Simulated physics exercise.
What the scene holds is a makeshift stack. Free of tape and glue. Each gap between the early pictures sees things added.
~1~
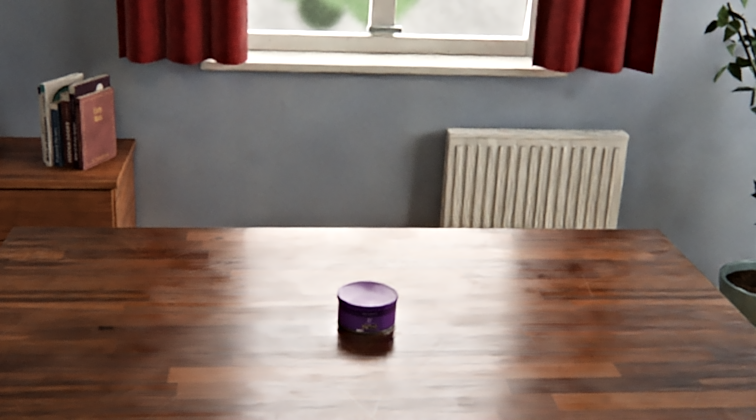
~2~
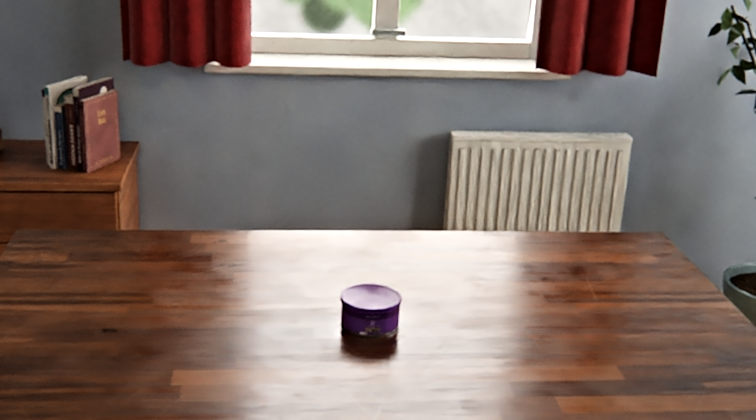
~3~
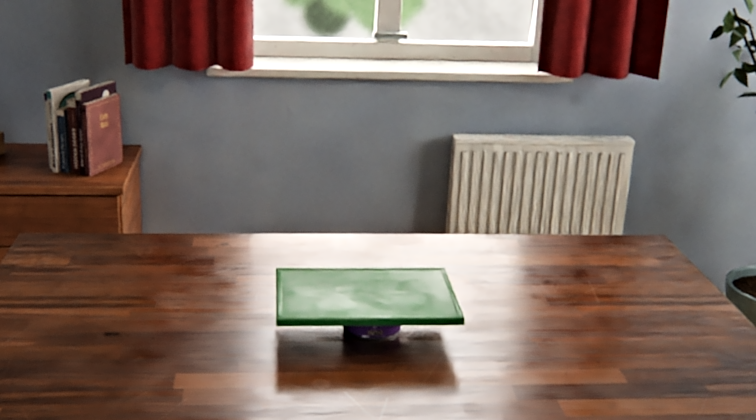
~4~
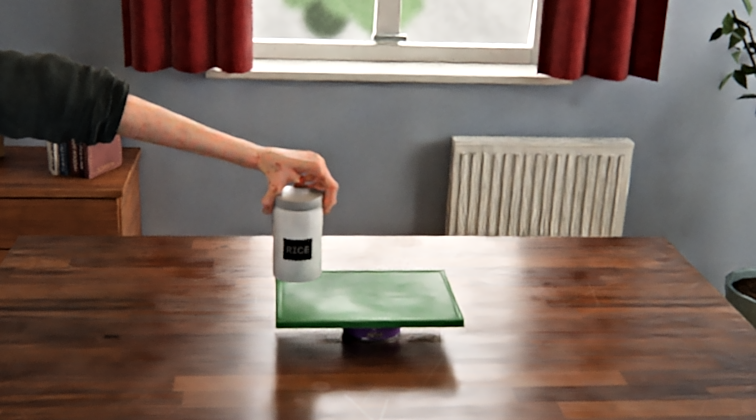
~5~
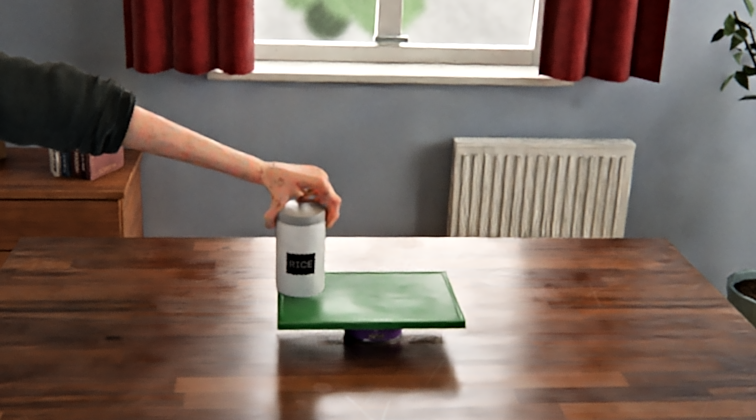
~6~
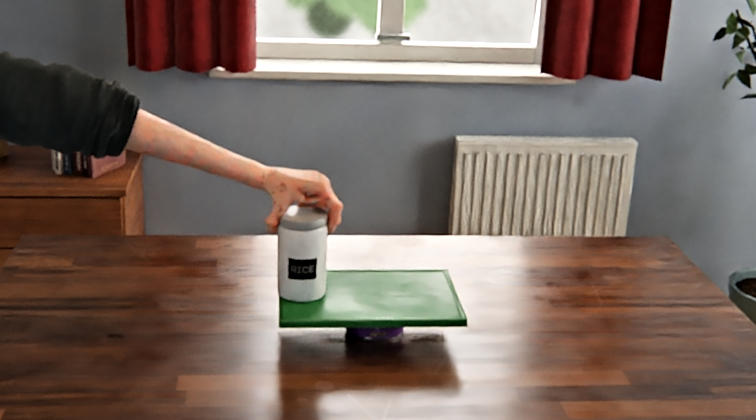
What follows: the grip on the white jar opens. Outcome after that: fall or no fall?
A fall.
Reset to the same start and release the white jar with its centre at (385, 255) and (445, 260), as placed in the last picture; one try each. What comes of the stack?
Trial 1 - stable; trial 2 - collapsed.
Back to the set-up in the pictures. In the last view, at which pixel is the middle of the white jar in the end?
I'd point to roughly (235, 312).
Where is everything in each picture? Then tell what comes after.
The last thing is not in view yet; purple tub (367, 307), in the first frame.
The last thing is not in view yet; purple tub (370, 310), in the second frame.
The last thing is not in view yet, in the third frame.
Still above its spot; white jar (297, 234), in the fourth frame.
Still above its spot; white jar (300, 248), in the fifth frame.
In place under the hand; white jar (302, 253), in the sixth frame.
Then, 0.50 s past the last view, white jar now fallen; green lid rocked 21° from its first pose.
Then, 1.30 s past the last view, green lid rocked 6° from its first pose.
Finally, fallen, white jar; left askew, green lid; purple tub still in place. Final places as the last picture's camera would see them, white jar near (235, 312). The stack loses its balance.
